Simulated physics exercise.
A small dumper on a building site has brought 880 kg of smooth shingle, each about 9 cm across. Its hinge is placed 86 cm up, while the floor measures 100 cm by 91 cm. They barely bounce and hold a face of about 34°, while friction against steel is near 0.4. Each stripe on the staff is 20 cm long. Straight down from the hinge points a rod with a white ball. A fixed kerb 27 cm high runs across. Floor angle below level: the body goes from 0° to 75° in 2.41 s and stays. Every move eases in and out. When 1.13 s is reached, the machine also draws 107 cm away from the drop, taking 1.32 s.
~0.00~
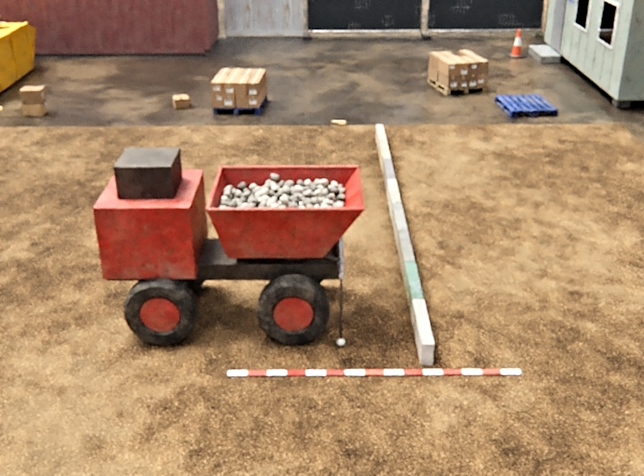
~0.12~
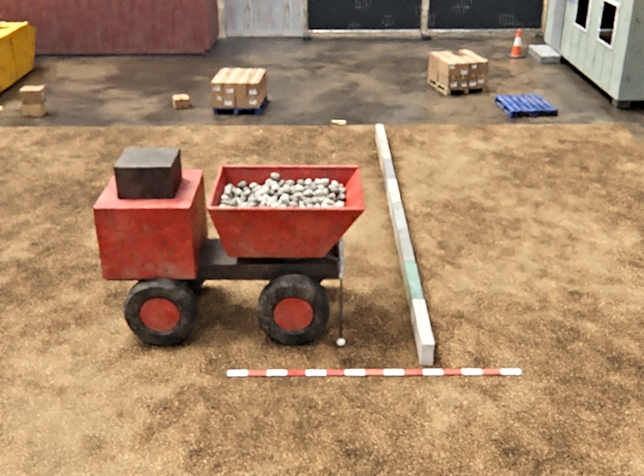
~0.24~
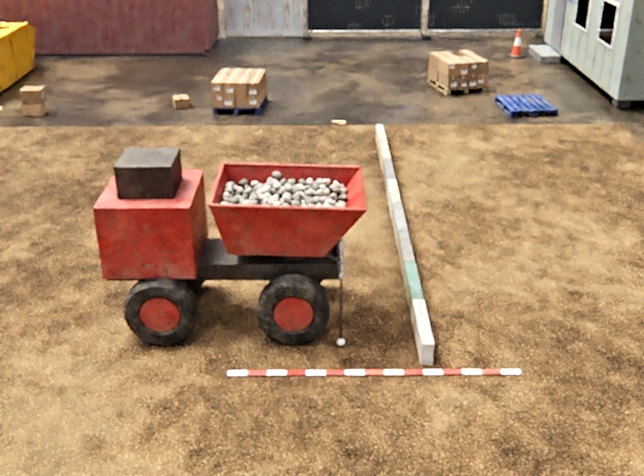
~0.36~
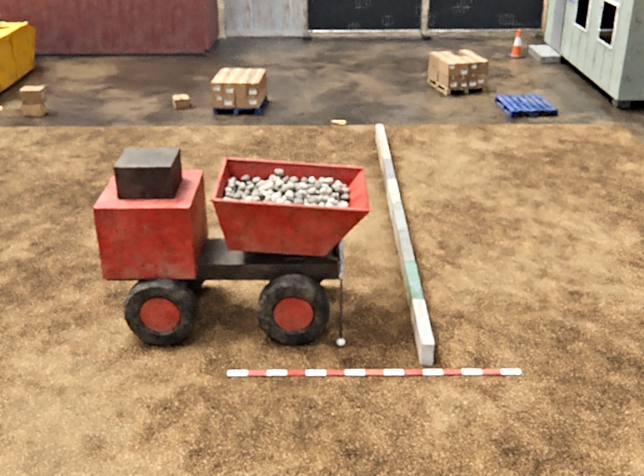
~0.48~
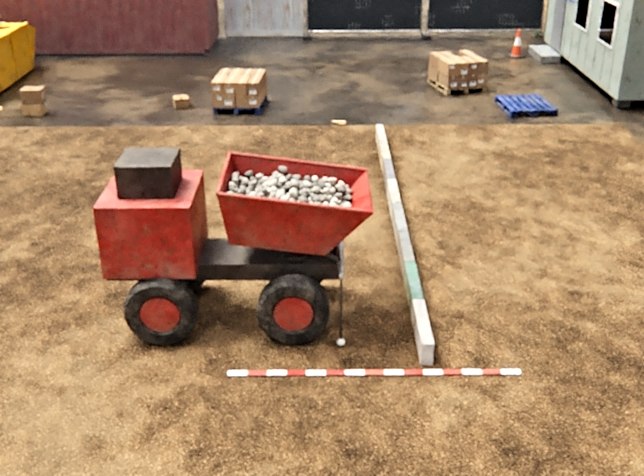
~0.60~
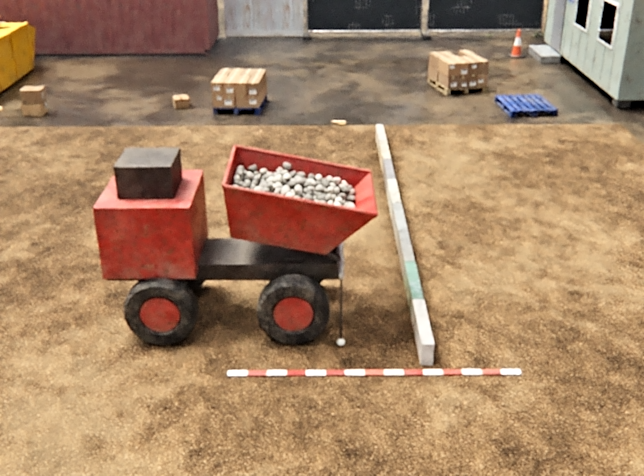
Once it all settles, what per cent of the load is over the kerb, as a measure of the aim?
Roughly 0 per cent is there once it settles.
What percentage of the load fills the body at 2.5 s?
It holds some 40 per cent.
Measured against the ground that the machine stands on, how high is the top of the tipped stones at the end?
About 42 cm above it.
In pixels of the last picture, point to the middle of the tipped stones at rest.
Their middle ends up near (358, 306).
After 1.8 s the floor is at 63°; 87 % in the body, 13 % on this side of the kerb; the foremost stones are at (419, 280).
After 2.5 s the floor is at 75°; 39 % in the body, 59 % on this side of the kerb, 2 % over the kerb; the foremost stones are at (467, 312).
After 2.9 s the floor is at 75°; 28 % in the body, 71 % on this side of the kerb, 2 % over the kerb; the foremost stones are at (479, 319).
After 5.8 s the floor is at 75°; 0 % in the body, 98 % on this side of the kerb, 2 % over the kerb; the foremost stones are at (480, 319).
